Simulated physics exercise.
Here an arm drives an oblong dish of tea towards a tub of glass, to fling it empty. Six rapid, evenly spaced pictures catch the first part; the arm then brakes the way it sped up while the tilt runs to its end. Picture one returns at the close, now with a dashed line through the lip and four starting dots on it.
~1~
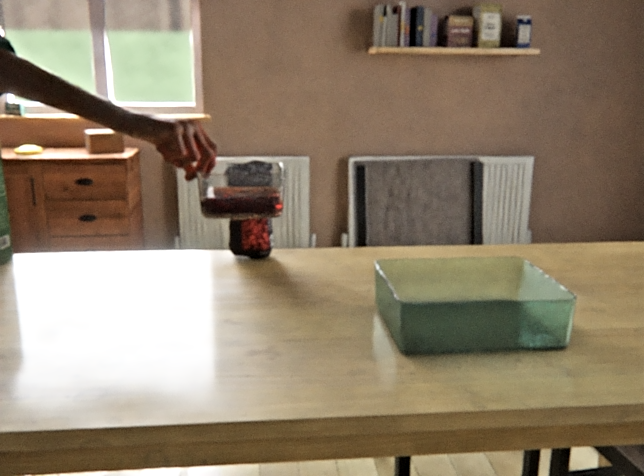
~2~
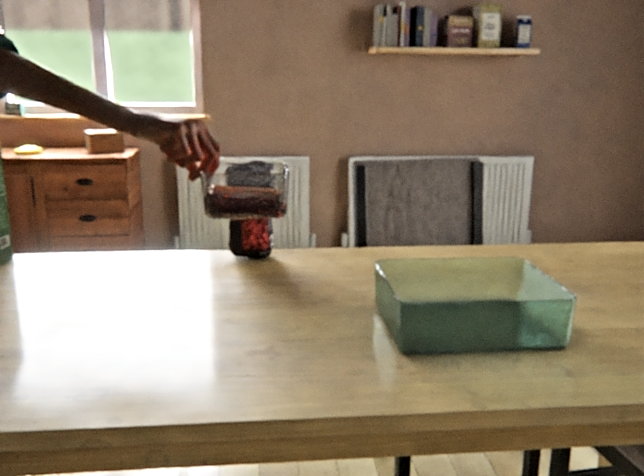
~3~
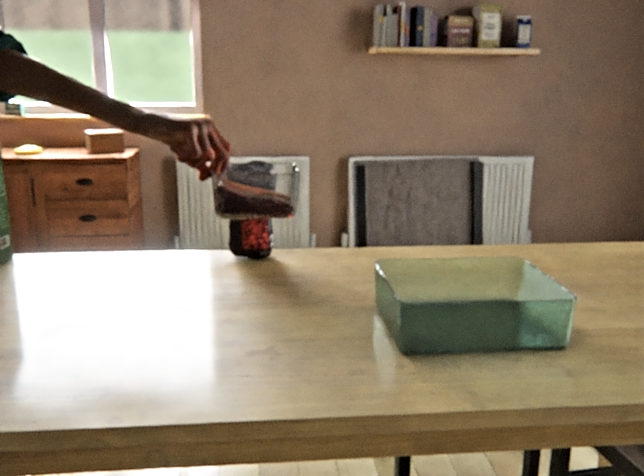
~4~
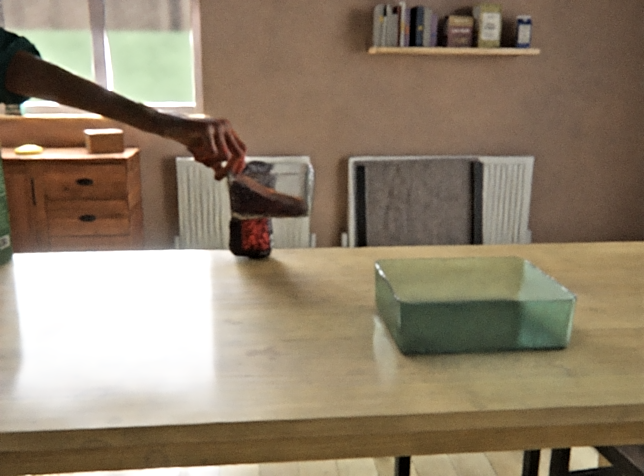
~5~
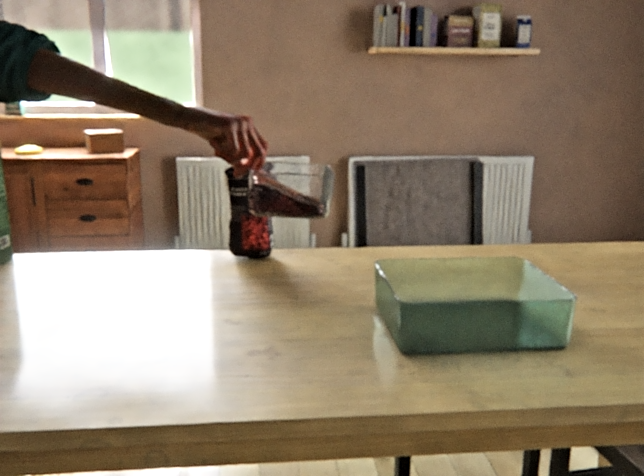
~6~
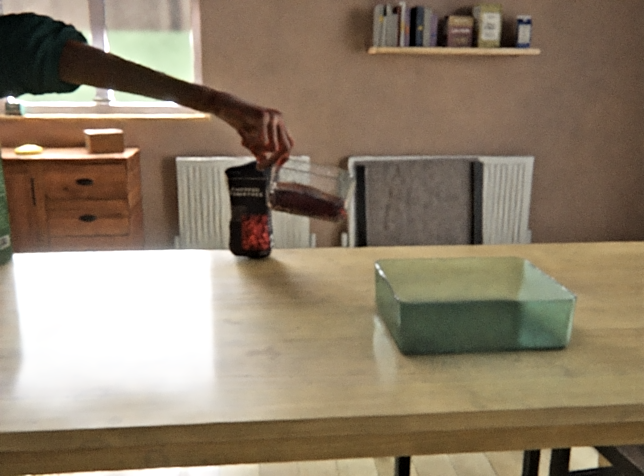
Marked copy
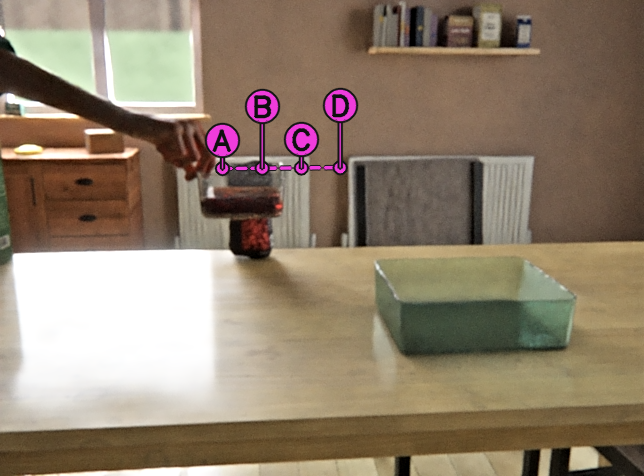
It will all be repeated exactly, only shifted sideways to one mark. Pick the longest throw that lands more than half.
B.
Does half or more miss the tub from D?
No, not at all.
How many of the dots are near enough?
Three of them.
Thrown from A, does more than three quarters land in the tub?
No, it does not.
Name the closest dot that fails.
Dot A.
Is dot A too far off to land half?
Yes, it does.
On the marked copy, A at (222, 168); B at (262, 168); C at (301, 167); D at (340, 167).
With A, about 29 % lands in the tub, 69 % falls short.
With B, about 68 % lands in the tub, 28 % falls short and 3 % goes beside or beyond.
With C, about 84 % lands in the tub, 8 % falls short and 8 % goes beside or beyond.
With D, about 85 % lands in the tub, 2 % falls short and 13 % goes beside or beyond.
